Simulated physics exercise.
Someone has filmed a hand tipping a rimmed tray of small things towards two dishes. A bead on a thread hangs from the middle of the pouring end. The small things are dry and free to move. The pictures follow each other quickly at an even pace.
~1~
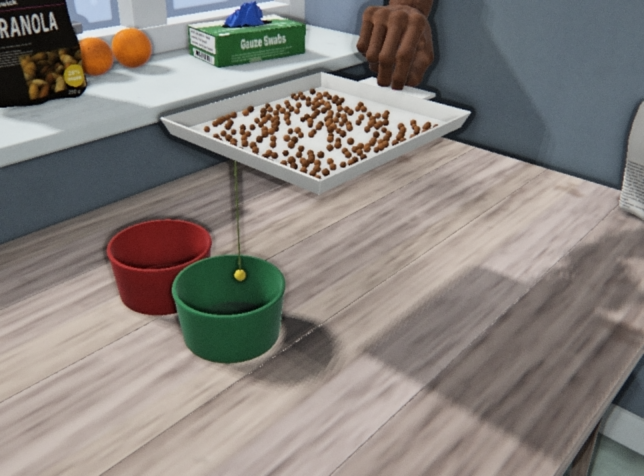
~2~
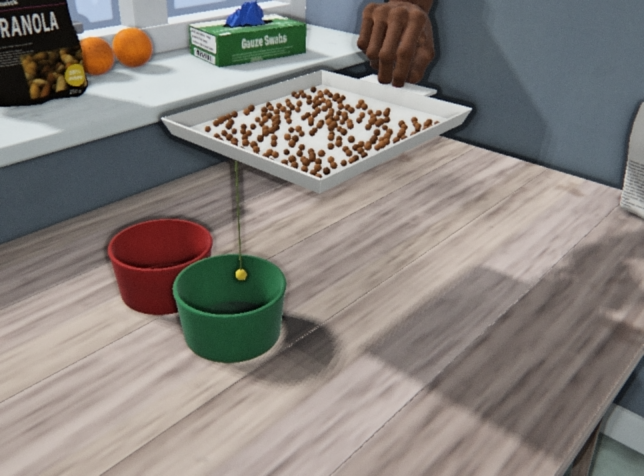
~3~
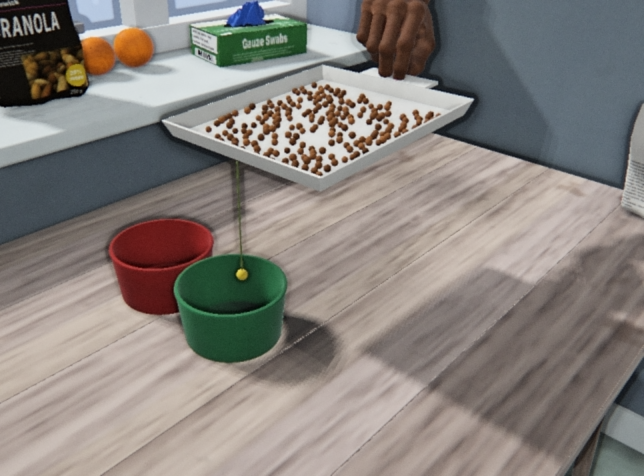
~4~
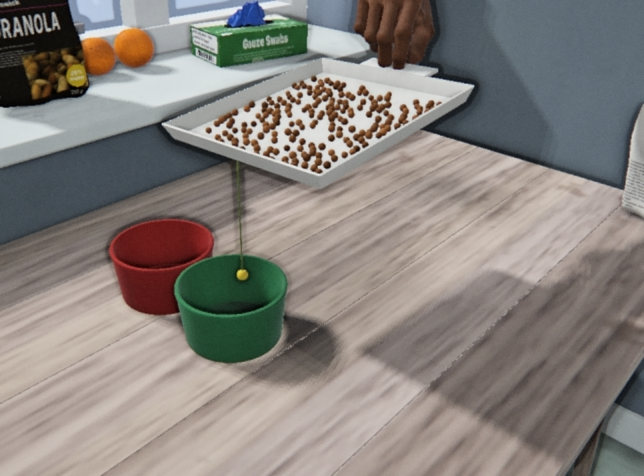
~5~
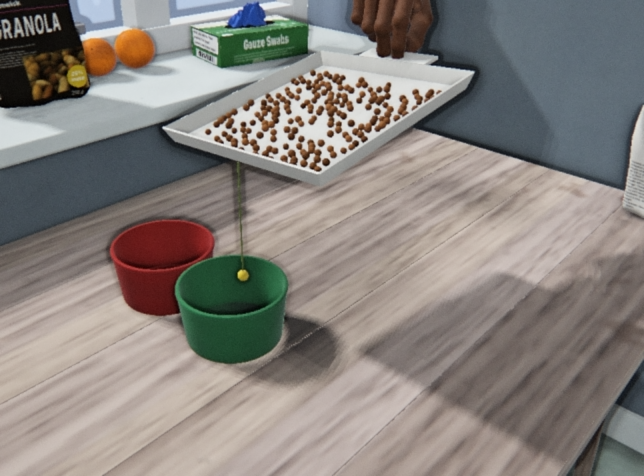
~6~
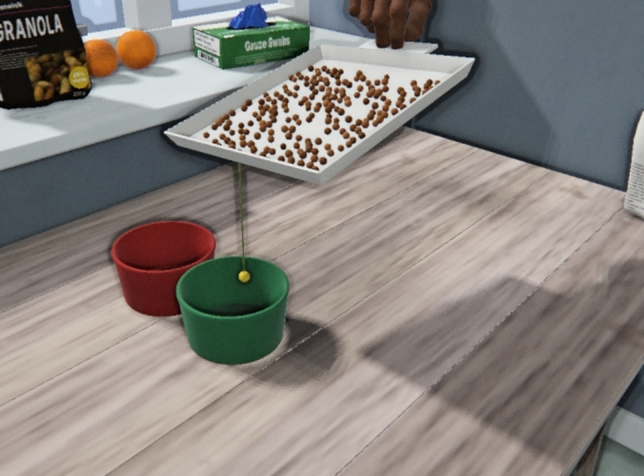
A dark-skinned hand holds a white rimmed tray of small brown balls above a pale wooden tabletop, seen from above at an angle in a room with blue-grey walls. A yellow bead hangs on a thread over a green dish, with a red dish behind it, and oranges, granola and a green box on the sill. The hand gradually tilts the tray slightly towards its near left corner.
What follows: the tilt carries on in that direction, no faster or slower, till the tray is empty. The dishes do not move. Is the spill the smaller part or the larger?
They take over half between them.
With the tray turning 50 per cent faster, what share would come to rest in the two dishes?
Near 90 %.
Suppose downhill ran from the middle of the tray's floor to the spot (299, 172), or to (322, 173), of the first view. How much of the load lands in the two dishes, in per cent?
First some 0, then 0 per cent.
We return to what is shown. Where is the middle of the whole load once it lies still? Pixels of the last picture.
Around (167, 287).
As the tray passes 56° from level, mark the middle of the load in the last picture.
Near (205, 146).
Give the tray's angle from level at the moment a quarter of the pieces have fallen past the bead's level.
Around 75° of tilt.
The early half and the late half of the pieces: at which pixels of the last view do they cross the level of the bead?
At about (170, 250), then at (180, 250).
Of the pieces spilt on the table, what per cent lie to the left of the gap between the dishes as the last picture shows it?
Close to 100 per cent.
Just after the last frame, tray tipped steeply; the larger part on the tray; just a few in the right dish; about a tenth in the left dish; just a few outside both; just a few in the air.
A moment on, tray tipped right over; just a few on the tray; about a tenth in the right dish; the larger part in the left dish; about a tenth outside both; just a few in the air.
Further on, tray tipped past a quarter turn; about a tenth in the right dish; the larger part in the left dish; about a tenth outside both.
When it is over, tray tipped past a quarter turn; about a tenth in the right dish; the larger part in the left dish; about a tenth outside both.
